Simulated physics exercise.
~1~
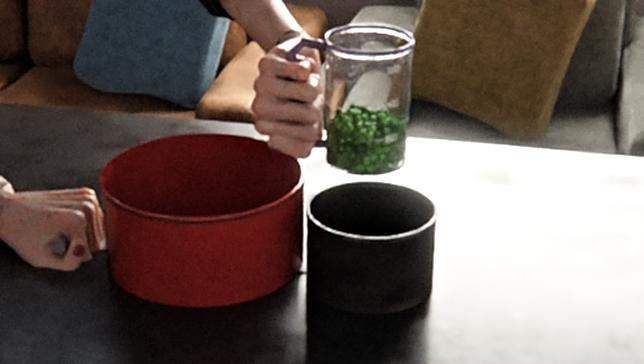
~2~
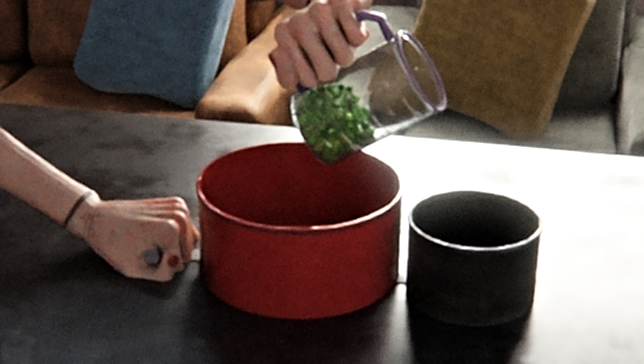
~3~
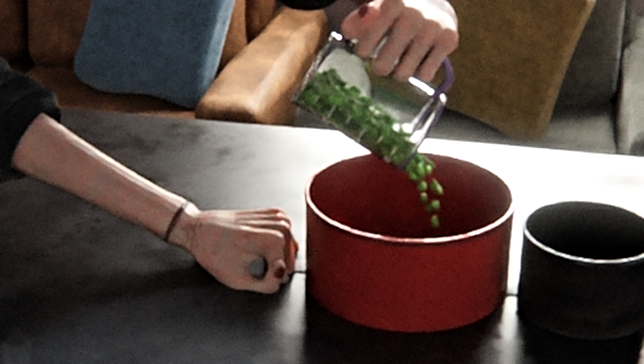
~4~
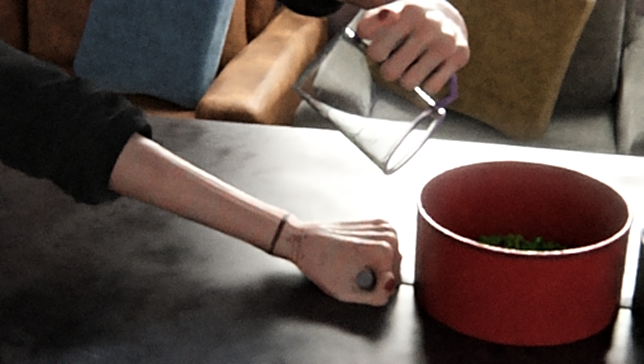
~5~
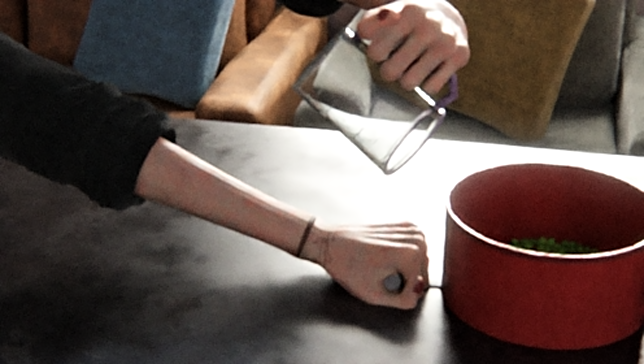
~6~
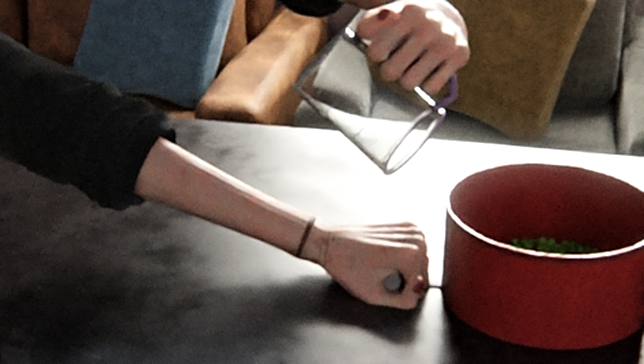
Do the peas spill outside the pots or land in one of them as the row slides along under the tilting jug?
The peas land in the red pot, with none seen spilled on the table and the jug left empty.
In the video, one hand tilts a clear jug of green peas while the other slides a red pot and a black pot to the right across a dark table. The peas pour into the red pot, which stops with them inside, and the emptied jug stays tipped.
